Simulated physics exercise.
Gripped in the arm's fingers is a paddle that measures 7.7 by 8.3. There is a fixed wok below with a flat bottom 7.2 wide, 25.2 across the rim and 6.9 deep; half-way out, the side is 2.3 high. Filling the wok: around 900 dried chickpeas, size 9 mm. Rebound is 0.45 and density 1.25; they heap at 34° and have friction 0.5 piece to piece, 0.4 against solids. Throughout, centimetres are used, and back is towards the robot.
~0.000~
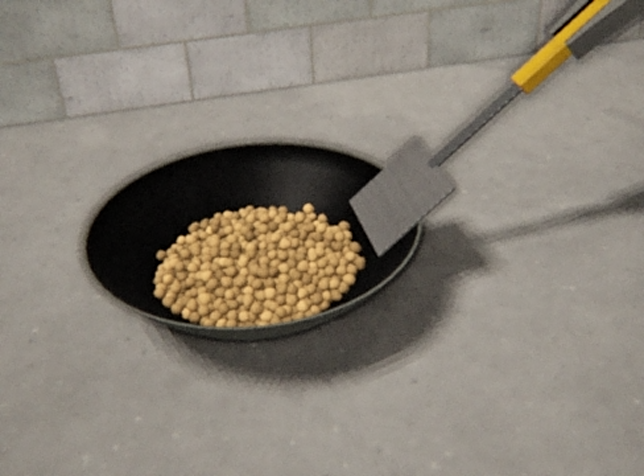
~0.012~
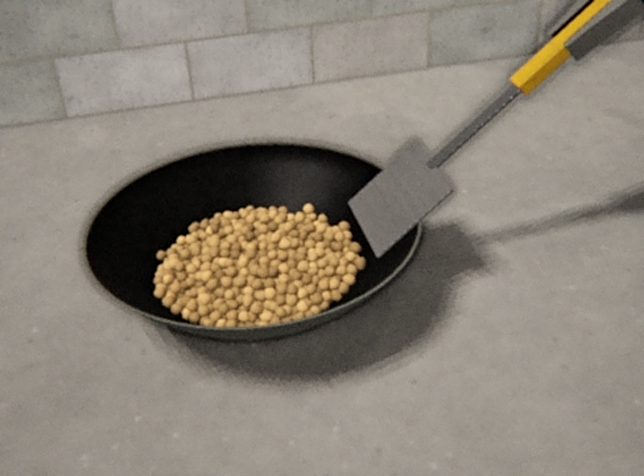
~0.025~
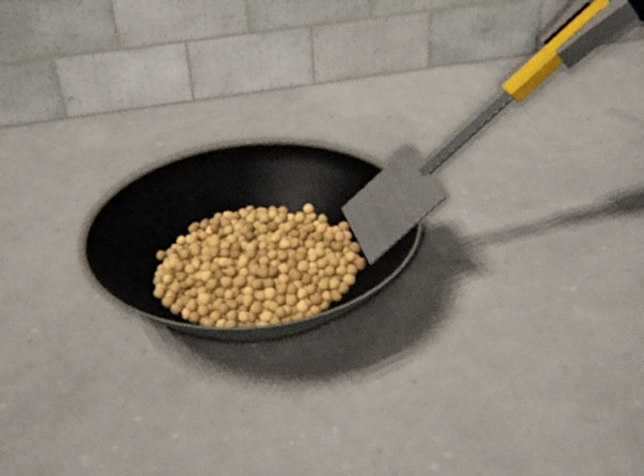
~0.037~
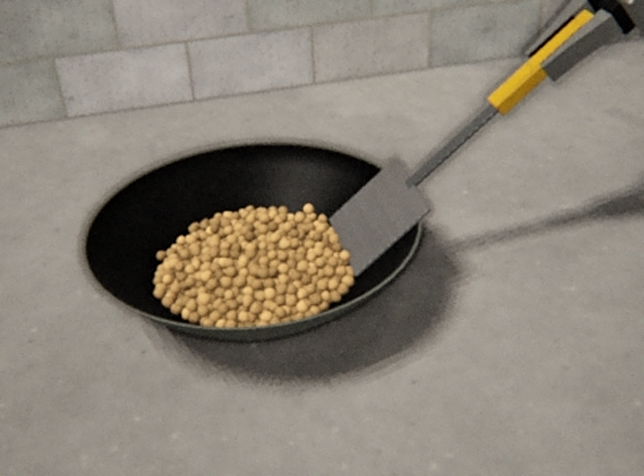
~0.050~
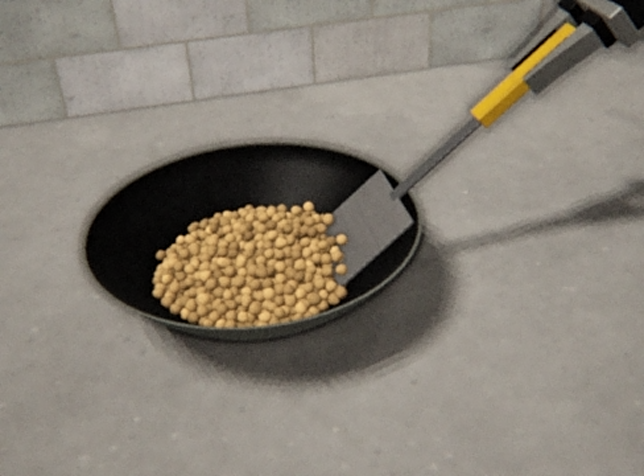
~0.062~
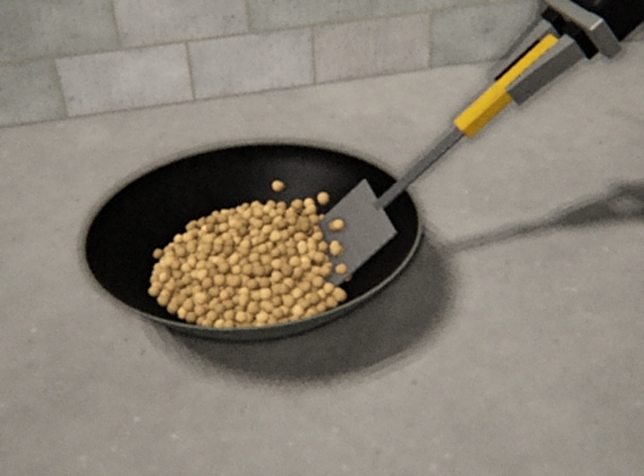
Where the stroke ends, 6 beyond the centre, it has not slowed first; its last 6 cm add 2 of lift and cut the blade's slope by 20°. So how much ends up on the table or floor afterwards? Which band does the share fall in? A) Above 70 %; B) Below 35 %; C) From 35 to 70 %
Answer: B.
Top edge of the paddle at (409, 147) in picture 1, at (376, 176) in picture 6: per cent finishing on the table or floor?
Close to 5 in a hundred.
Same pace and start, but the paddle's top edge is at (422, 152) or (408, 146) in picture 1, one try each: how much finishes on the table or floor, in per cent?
About 30% and 25%.
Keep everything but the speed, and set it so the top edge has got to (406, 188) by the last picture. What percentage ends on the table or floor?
My guess is around 0 percent.
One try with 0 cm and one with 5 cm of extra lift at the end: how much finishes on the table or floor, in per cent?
You'd get some 10 per cent with the first setting and some 25 per cent with the second.
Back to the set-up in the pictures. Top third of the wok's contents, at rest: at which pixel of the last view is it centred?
Around (151, 255).
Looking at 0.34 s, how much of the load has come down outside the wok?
Some 5 per cent.
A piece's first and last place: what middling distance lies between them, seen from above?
Roughly 5 centimetres.
After 0.09 s, sloping 40°, highest piece 14 above the table; 899 in the wok, 1 on the blade or in flight.
After 0.12 s, sloping 33°, highest piece 18 above the table; 897 in the wok, 3 on the blade or in flight.
After 0.34 s, sloping 20°, highest piece 24 above the table; 729 in the wok, 49 on the table or floor, 122 on the blade or in flight.
After 1.39 s, sloping 20°, highest piece 7 above the table; 729 in the wok, 171 on the table or floor.
In the end, 729 in the wok, 171 on the table or floor. That is 19 % on the table or floor.
